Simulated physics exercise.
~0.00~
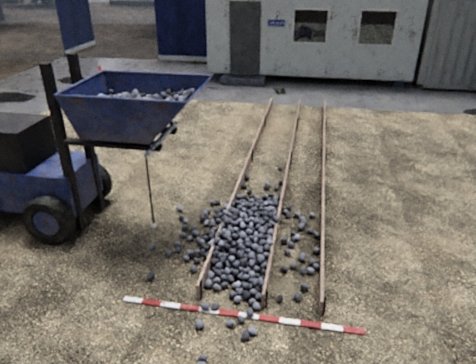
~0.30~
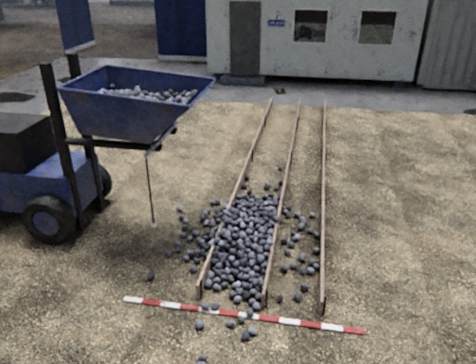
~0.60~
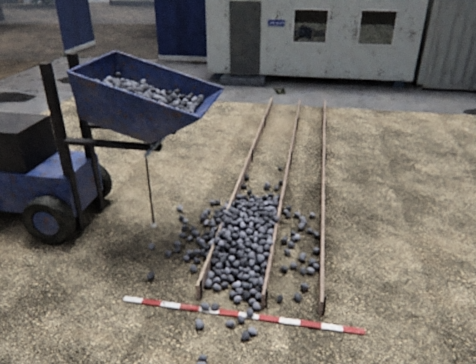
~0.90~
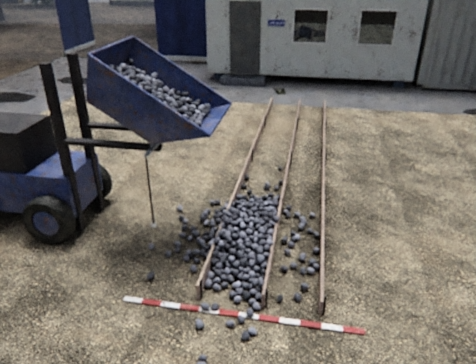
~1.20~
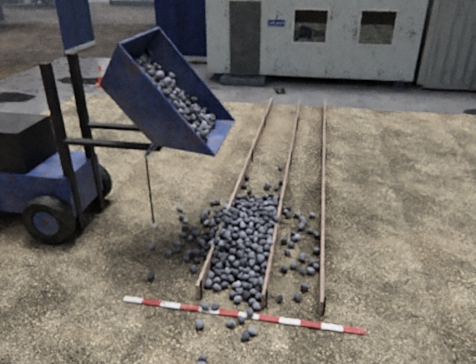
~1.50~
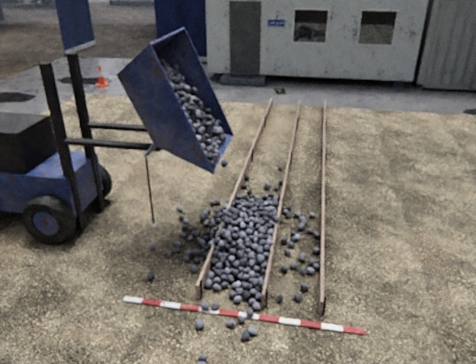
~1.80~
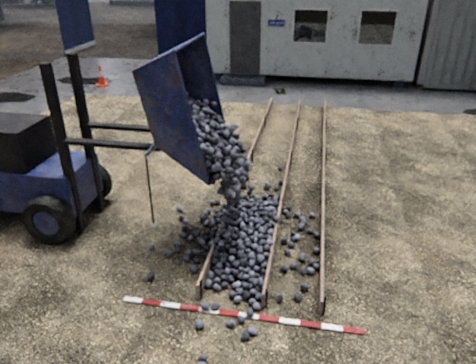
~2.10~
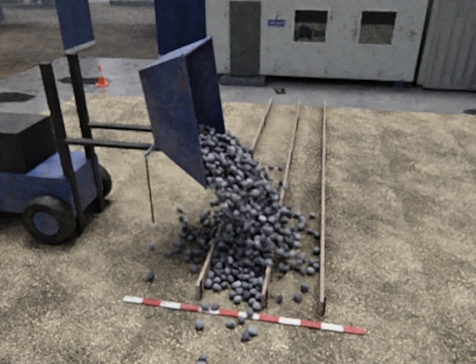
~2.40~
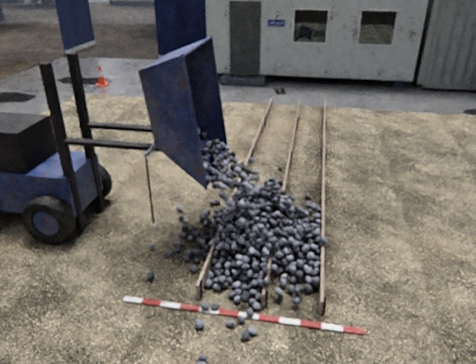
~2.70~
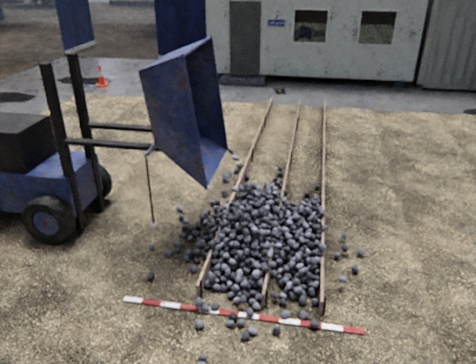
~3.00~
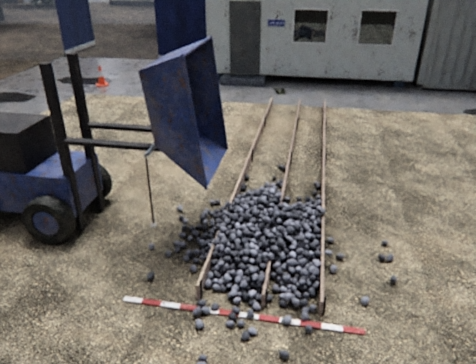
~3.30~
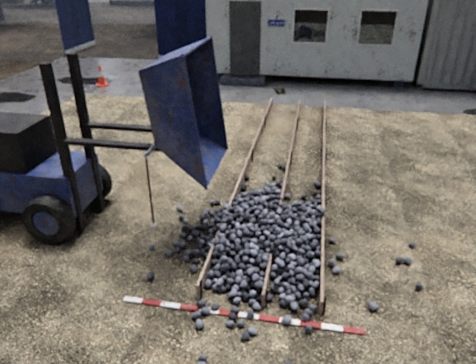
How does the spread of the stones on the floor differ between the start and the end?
At the start they lay in a smaller heap mostly between the left and middle boards, with only some in the right bay. By the end the heap was larger and reached farther right across both bays, with a few stones lying out beyond the right-hand board.
On the gritty floor of a large shed, a forklift tipped its blue skip steeply, pouring dark rounded stones onto a heap between long boards; the pile spread rightward across both bays, and a few stones rolled past the last board before the skip hung empty.
